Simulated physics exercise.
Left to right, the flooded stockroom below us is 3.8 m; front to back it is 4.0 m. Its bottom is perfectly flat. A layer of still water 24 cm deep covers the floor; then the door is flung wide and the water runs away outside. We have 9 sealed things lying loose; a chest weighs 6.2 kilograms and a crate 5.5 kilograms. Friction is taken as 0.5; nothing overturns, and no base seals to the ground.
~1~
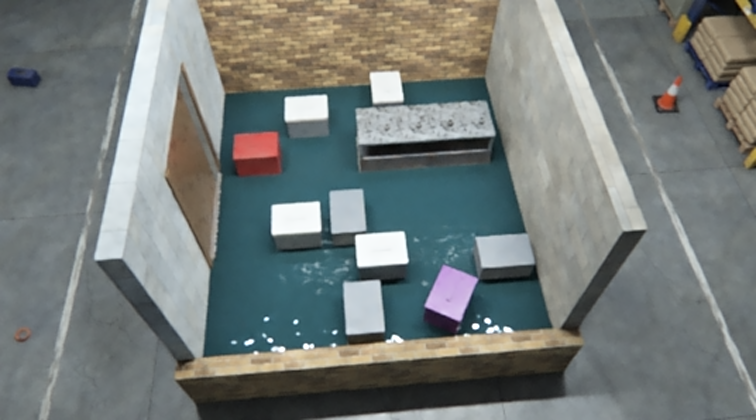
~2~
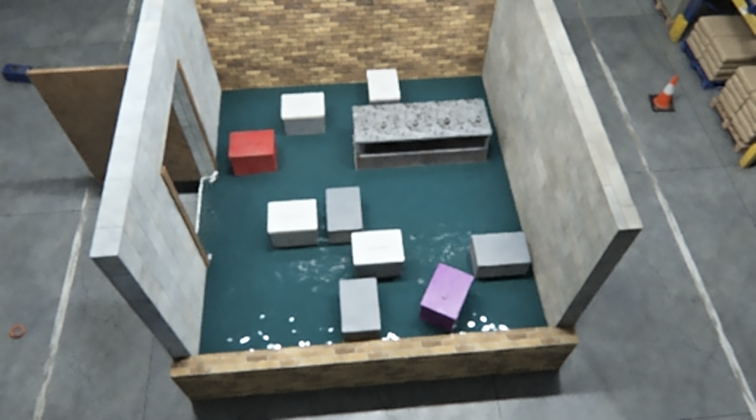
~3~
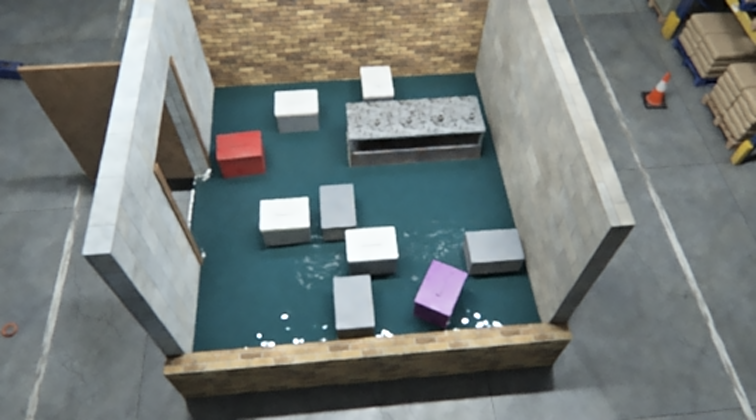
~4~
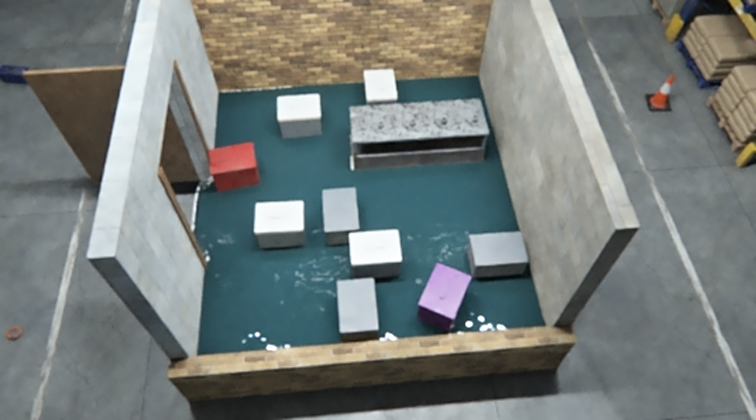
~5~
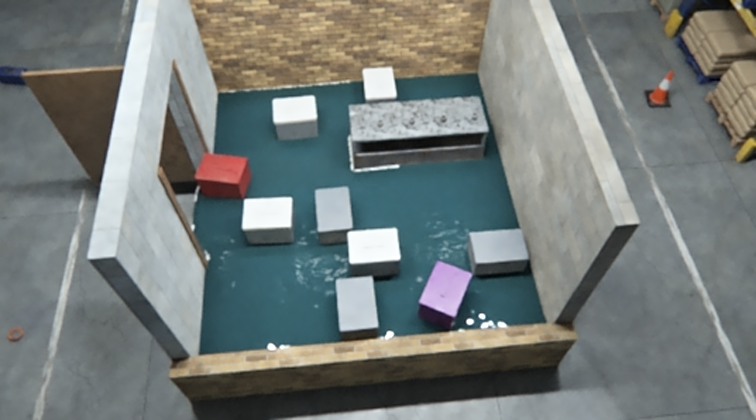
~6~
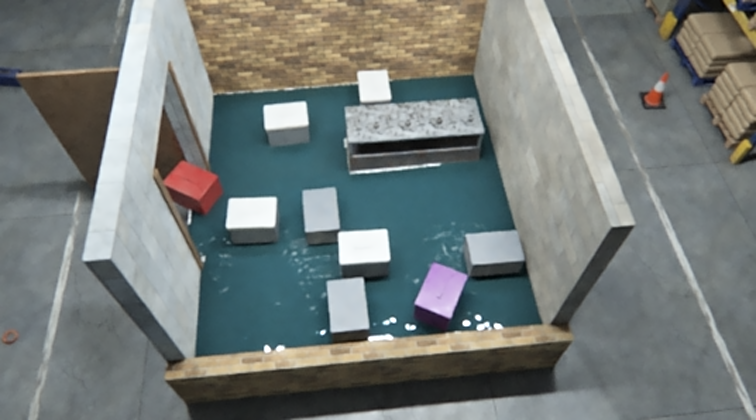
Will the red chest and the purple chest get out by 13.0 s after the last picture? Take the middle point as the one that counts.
The red chest makes it out, the purple chest doesn't make it out.
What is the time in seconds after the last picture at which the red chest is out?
Estimate: Close to 0.0 s.
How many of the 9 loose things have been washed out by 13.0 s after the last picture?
Total: 6.
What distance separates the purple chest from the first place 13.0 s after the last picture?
Roughly 120 centimetres.
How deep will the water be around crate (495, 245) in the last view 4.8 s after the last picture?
Around 17 centimetres.
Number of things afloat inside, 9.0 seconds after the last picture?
4.
Then, 1.0 s after the last picture the red chest has gone out; the purple chest is near (426, 291), 0.2 m from its start, afloat; 1 of 9 are out; 8 afloat.
Then, 4.8 s after the last picture the red chest has gone out; the purple chest is near (400, 294), 0.4 m from its start, afloat; 3 of 9 are out; 6 afloat.
Then, 9.0 s after the last picture the red chest has gone out; the purple chest is near (353, 297), 1.0 m from its start, afloat; 5 of 9 are out; 4 afloat.
Then, 13.0 s after the last picture the red chest has gone out; the purple chest is near (330, 296), 1.2 m from its start, afloat; 6 of 9 are out; 3 afloat.
